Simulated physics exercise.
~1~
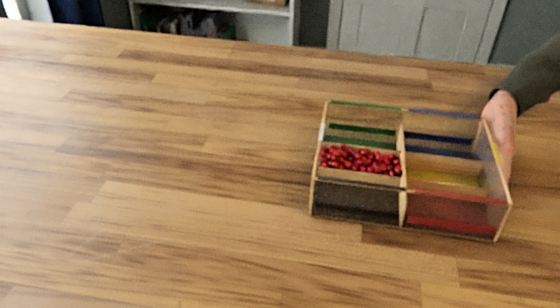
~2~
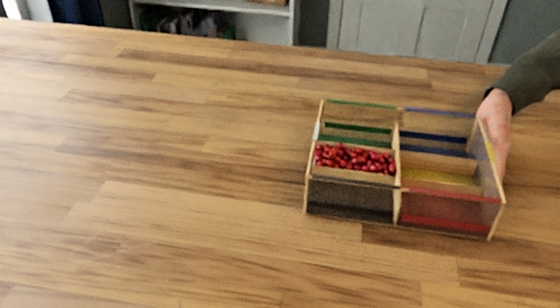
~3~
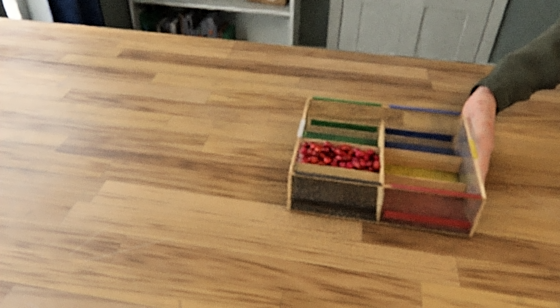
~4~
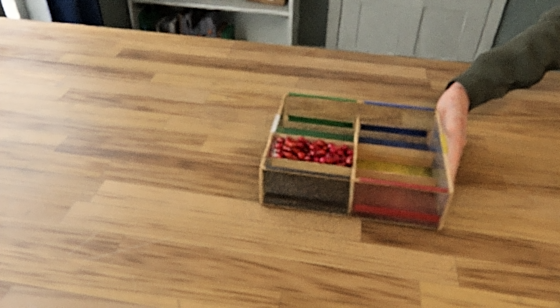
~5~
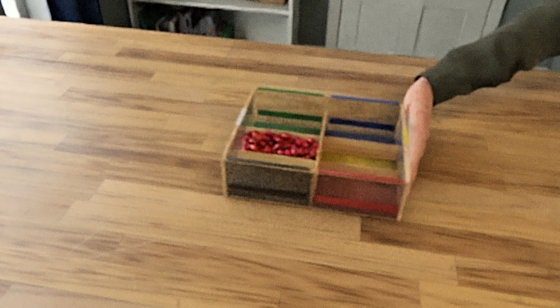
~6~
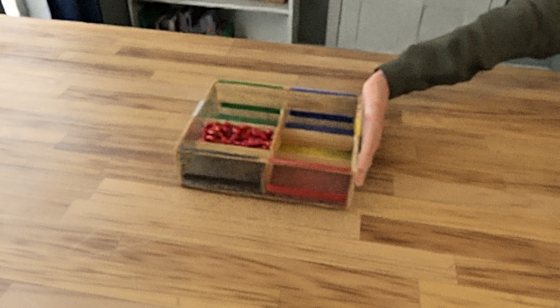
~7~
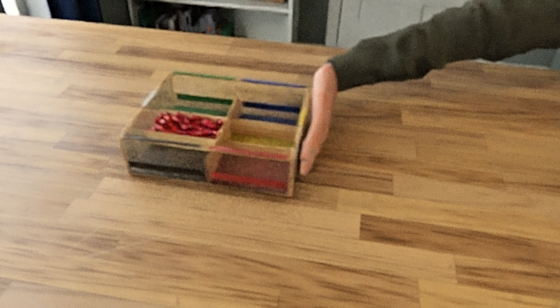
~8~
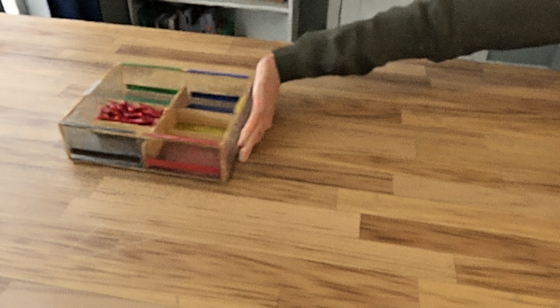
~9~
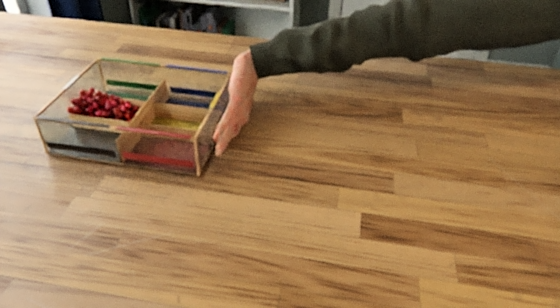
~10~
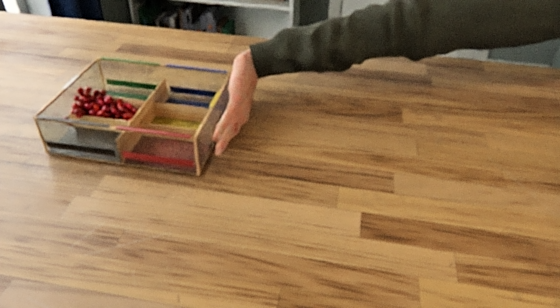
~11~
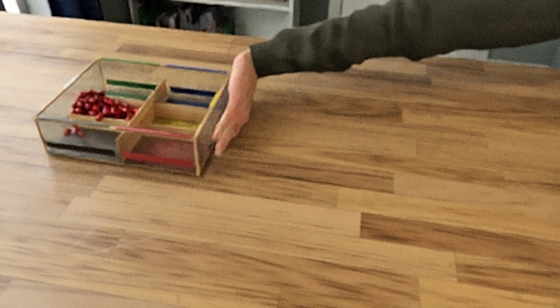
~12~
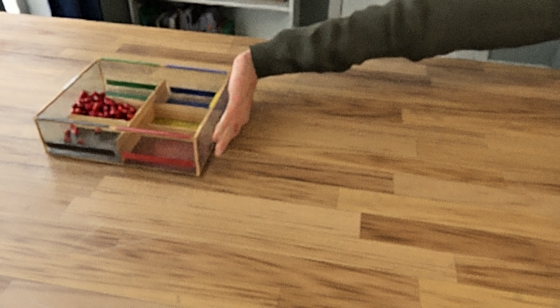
A hand slides a divided tray of red berries left across a wooden table and stops.
